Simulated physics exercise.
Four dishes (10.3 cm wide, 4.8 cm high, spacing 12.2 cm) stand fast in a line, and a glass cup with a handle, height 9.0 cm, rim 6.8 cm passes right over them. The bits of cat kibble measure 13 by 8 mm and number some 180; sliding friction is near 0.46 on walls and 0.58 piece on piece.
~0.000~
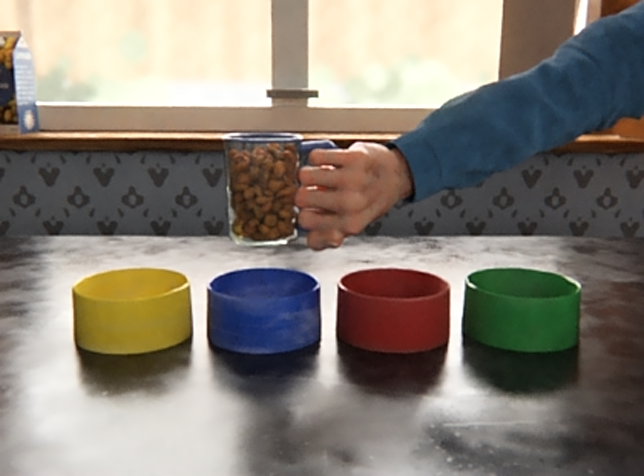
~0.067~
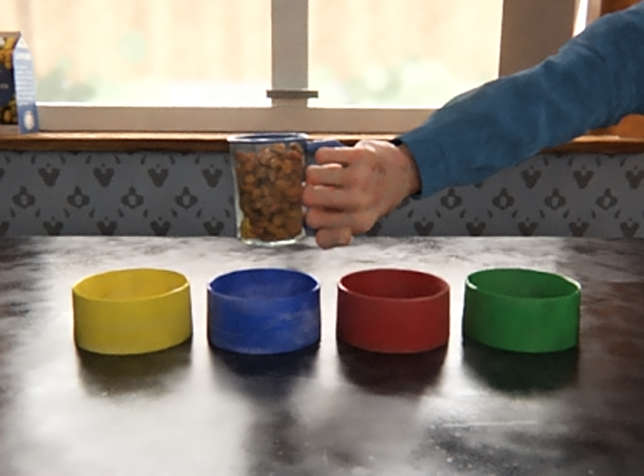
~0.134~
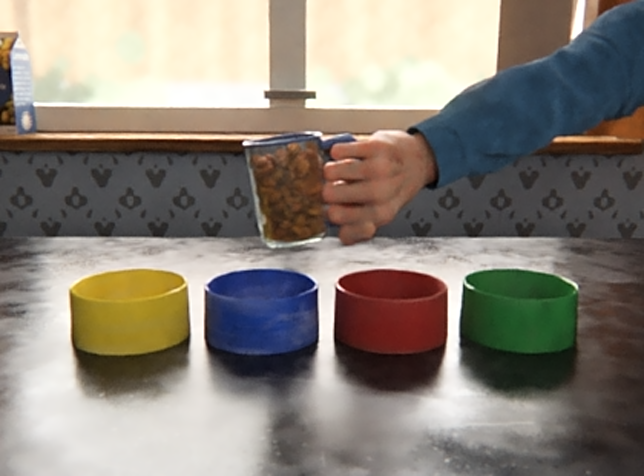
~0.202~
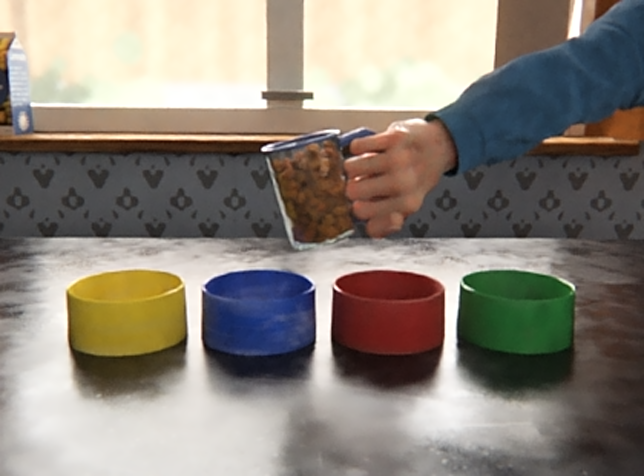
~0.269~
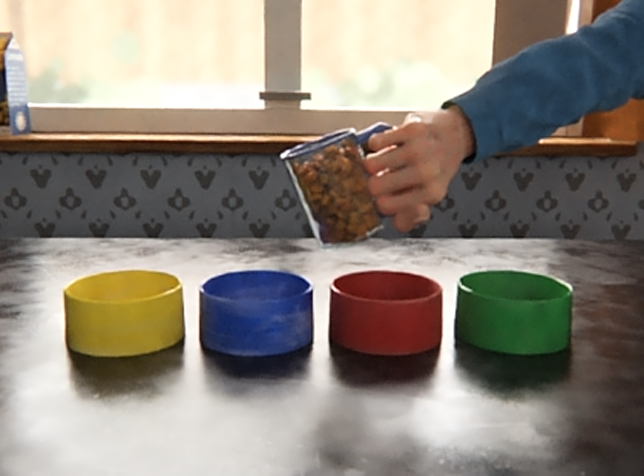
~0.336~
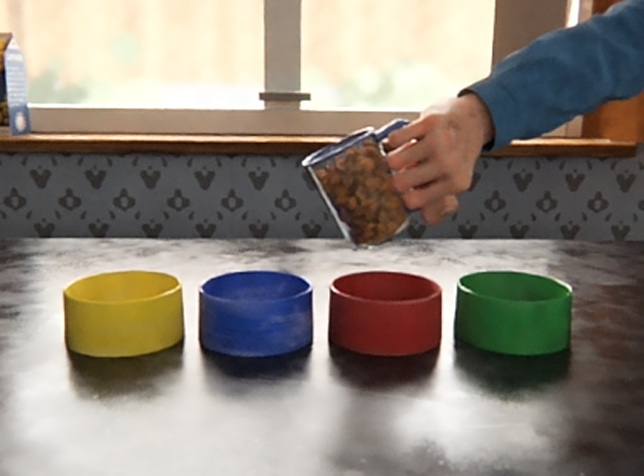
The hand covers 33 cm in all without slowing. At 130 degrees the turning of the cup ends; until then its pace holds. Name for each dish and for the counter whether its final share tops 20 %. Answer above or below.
Red below, blue below, green above, yellow below, counter below.
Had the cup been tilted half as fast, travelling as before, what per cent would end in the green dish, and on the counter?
Green 100; counter 0.
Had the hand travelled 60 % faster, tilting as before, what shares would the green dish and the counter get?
In that case green 90; counter 10.
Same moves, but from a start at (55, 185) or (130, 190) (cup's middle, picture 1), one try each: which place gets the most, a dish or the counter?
Most goes to: Red, then red.
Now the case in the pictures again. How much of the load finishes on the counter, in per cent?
Roughly 5 per cent.
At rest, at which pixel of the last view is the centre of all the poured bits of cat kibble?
At about (520, 314).
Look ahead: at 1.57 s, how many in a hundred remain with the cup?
Some 0 per cent of the load.
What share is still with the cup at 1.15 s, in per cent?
Some 95 per cent of the load.
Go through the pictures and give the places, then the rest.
Cup at (263, 188), tilt 0 degrees, lip at (224, 138), moved 0.0 cm; middle of the pieces at (263, 190); yellow dish at (132, 283); blue dish at (264, 283); red dish at (394, 283); green dish at (522, 283), in the first picture.
Cup at (270, 188), tilt 2 degrees, lip at (230, 139), moved 0.6 cm; middle of the pieces at (271, 191), in the second picture.
Cup at (289, 189), tilt 7 degrees, lip at (245, 144), moved 2.6 cm; middle of the pieces at (290, 192), in the third picture.
Cup at (312, 190), tilt 14 degrees, lip at (263, 151), moved 4.9 cm; middle of the pieces at (313, 192), in the fourth picture.
Cup at (335, 191), tilt 21 degrees, lip at (283, 157), moved 7.2 cm; middle of the pieces at (336, 193), in the fifth picture.
Cup at (360, 191), tilt 28 degrees, lip at (305, 164), moved 9.5 cm; middle of the pieces at (361, 193); yellow dish at (124, 286); blue dish at (256, 286); red dish at (386, 286); green dish at (514, 286). The cup turns about 100 degrees a second and travels 35 cm a second, in the sixth picture.
Then, at 0.82 s, tilt 76 degrees; cup holds 100 %.
After 1.15 s, tilt 109 degrees; cup holds 95 %, green 5 %.
After 1.57 s, tilt 130 degrees; cup holds 0 %, green 90 %.
By 2.1 s all is still; red 0 %, blue 0 %, green 95 %, yellow 0 %, counter 5 %.
